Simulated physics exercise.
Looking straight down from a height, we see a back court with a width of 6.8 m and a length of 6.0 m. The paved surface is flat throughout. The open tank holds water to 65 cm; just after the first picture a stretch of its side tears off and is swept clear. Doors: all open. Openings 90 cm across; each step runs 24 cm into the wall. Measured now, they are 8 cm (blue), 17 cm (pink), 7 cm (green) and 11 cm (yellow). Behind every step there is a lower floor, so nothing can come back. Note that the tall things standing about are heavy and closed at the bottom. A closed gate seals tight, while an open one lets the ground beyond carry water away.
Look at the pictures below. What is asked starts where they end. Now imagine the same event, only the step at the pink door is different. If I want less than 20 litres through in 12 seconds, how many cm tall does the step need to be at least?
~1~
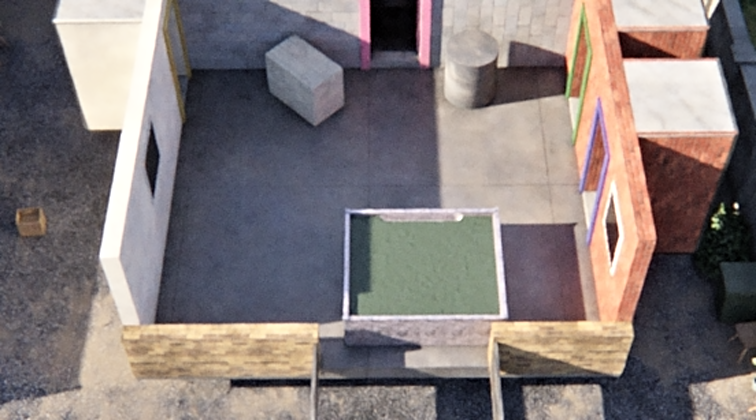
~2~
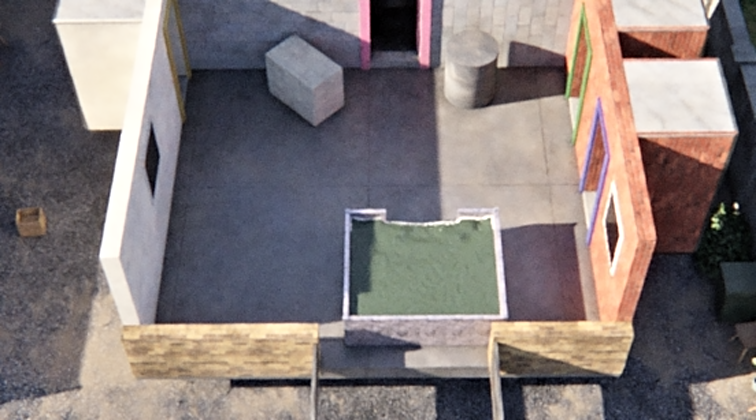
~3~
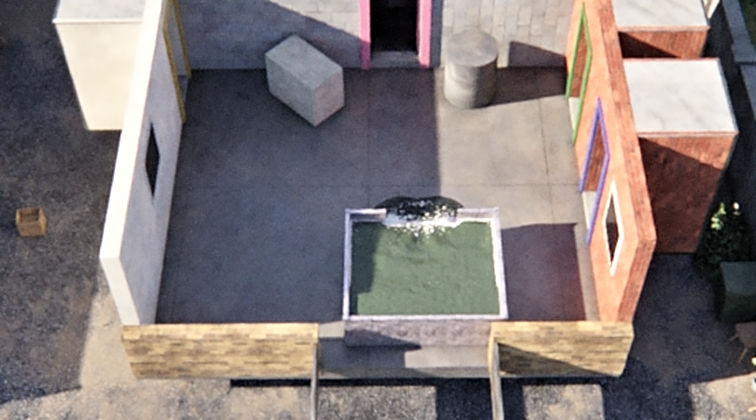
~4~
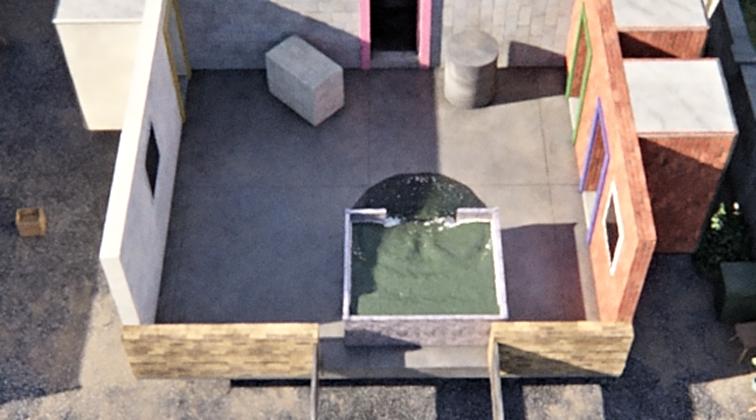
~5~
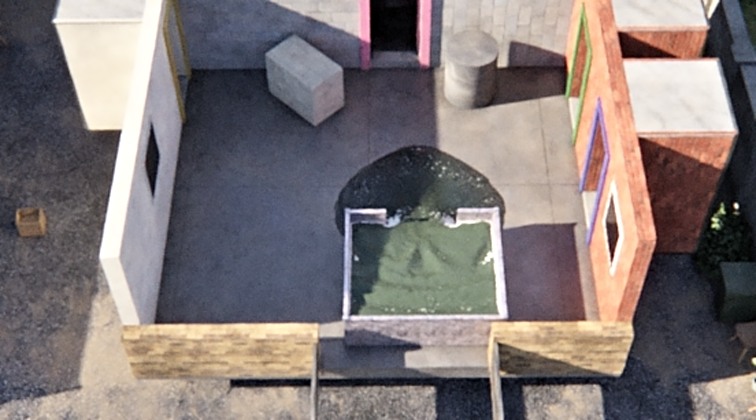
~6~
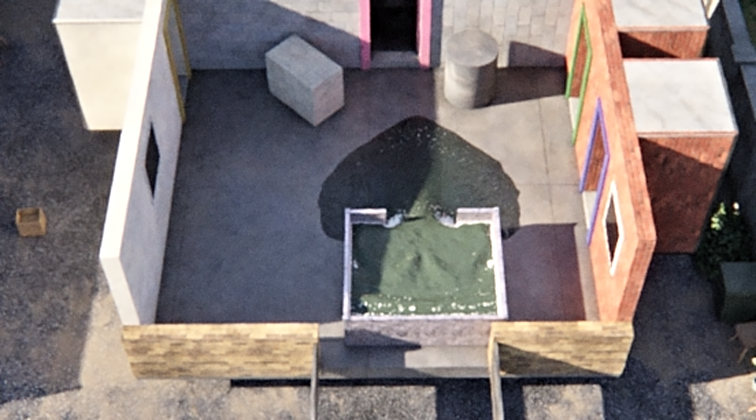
You would need about 24 cm.
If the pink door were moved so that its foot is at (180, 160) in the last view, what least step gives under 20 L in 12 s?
You'd want it roughly 7.0 cm high.
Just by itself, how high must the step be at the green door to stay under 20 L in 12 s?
Green - roughly 13.0 cm.
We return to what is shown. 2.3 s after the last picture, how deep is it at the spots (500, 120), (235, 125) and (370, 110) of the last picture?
About 8, 4 and 5 cm.
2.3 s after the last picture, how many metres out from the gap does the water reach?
Roughly 5.6 m from the gap.
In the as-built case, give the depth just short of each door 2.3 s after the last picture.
Blue door 1 cm, pink door 25 cm, green door 13 cm, yellow door 9 cm.
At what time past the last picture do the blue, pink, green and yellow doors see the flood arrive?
It gets to blue after 2.4 s, pink after 0.4 s, green after 1.2 s and yellow after 2.0 s.
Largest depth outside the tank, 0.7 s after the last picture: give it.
Max depth: Near 32 cm.
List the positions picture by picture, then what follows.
Still water, 65 cm deep, in the open tank at (423, 265); the pink door at (395, 27) is dry, in the first frame.
The gap is on the far side, the front 0.3 m out at a hidden place; the back of the open tank holds 65 cm, in the second frame.
The gap is on the far side, the front 0.8 m out at (394, 202); the back of the open tank holds 65 cm, in the third frame.
The gap is on the far side, the front 1.3 m out at (397, 179); the back of the open tank holds 65 cm, in the fourth frame.
The gap is on the far side, the front 1.9 m out at (414, 149); the back of the open tank holds 60 cm, in the fifth frame.
Water pours out on the far side and has run 2.6 m, to (413, 121); about 5 cm deep outside, 54 cm at the back; the pink door at (395, 27), 3.9 m from the gap, is still 1.3 m from the nearest water, in the sixth frame.
Then, 0.7 s after the last picture water covers 30 % of the floor, deepest (32 cm) near (424, 227); 24 cm at the pink door, 0 litres in over its 17 cm step.
Then, 2.3 s after the last picture water covers 50 % of the floor, deepest (35 cm) near (309, 77); 25 cm at the pink door, 62 litres in over its 17 cm step.
Then, 11.3 s after the last picture water covers 95 % of the floor, deepest (12 cm) near (571, 244); 8 cm at the pink door, 88 litres in over its 17 cm step.
At the pink door as built, the water peaked near 29 cm, 1.7 s after the last picture.
Run again over the same 12 s with other heights there, 55 litres in over 19.5 cm, 11 litres over 26 cm. The limit of 20 litres is kept from about 24 cm up.
